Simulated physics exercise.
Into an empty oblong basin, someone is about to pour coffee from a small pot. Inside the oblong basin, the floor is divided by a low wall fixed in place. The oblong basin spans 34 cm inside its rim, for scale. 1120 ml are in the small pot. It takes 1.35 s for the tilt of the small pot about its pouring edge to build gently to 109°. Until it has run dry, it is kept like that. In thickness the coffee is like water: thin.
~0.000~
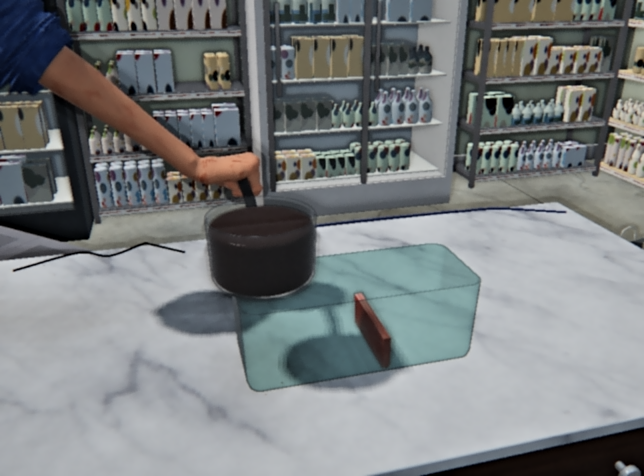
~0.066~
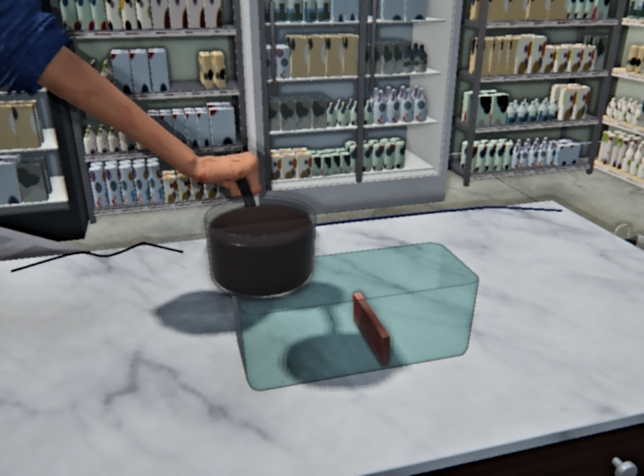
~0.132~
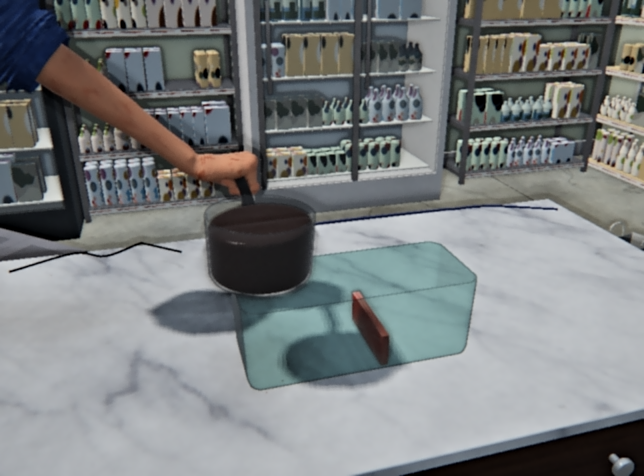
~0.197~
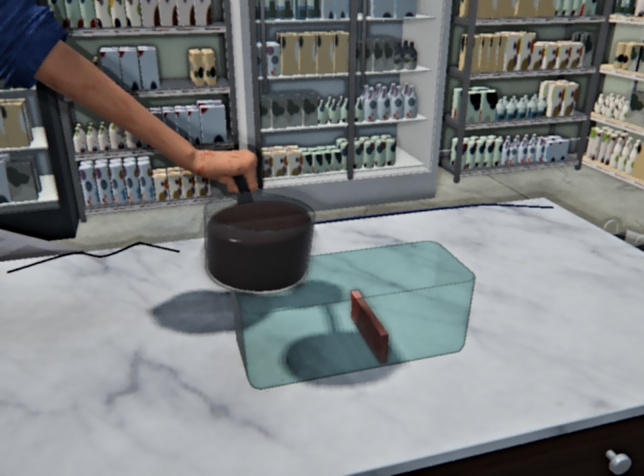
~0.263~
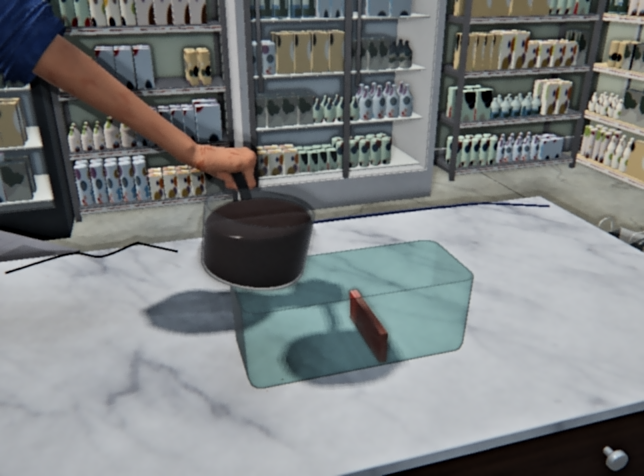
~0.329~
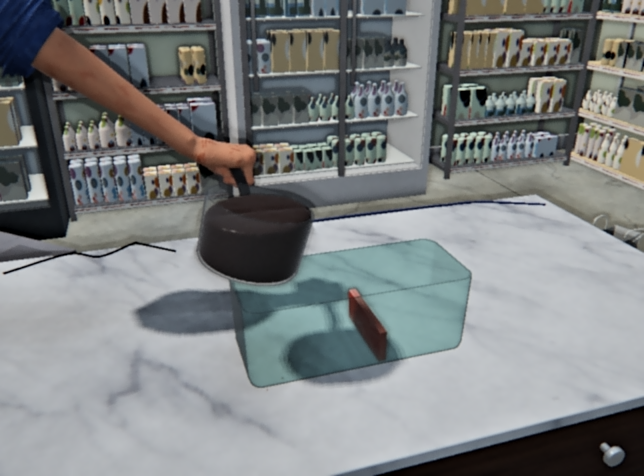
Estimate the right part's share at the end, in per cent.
Roughly 82 per cent is in the right part.
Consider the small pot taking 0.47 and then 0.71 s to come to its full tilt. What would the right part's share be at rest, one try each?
Result: 60 per cent, then 60 per cent.
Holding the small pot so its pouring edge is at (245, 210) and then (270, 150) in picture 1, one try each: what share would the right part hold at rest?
Near 5 in a hundred on the first go and near 45 in a hundred on the second.
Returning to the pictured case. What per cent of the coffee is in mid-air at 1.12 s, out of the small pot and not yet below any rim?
Around 14 percent of the liquid.
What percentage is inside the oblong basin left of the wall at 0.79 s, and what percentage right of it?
I'd say about 8 left and about 6 right.
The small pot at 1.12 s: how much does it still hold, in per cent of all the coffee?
Remaining share: Approx. 12 %.
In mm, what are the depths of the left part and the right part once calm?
The left side settles near 8 mm and the right side near 54 mm.
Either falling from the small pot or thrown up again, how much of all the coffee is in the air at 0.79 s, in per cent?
Close to 26 in a hundred.
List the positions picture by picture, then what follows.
The first picture shows tilt 0°; pouring edge (314, 211); surface from (208, 229) to (312, 218); the oblong basin's rim runs from (235, 292) to (462, 263); the wall's top is at (372, 315).
The second picture shows tilt 1°; pouring edge (313, 211); surface from (208, 229) to (311, 217).
The third picture shows tilt 3°; pouring edge (313, 211); surface from (207, 228) to (310, 215).
The fourth picture shows tilt 6°; pouring edge (312, 211); surface from (206, 226) to (309, 213).
The fifth picture shows tilt 10°; pouring edge (312, 211); surface from (205, 223) to (308, 211).
The sixth picture shows tilt 15°; pouring edge (311, 211); surface from (204, 217) to (309, 207).
By 0.79 s the tilt is 68° and 60 per cent is still to pour, 8 is left of the wall and 6 right of it.
By 1.12 s the tilt is 101° and 11 per cent is still to pour, 10 is left of the wall and 65 right of it.
By 1.47 s the tilt is 109° and 0 per cent is still to pour, 14 is left of the wall and 85 right of it.
By 1.85 s the tilt is 109° and 0 per cent is still to pour, 17 is left of the wall and 82 right of it.
At rest 18 per cent lies left of the wall, 82 right of it and 0 outside.
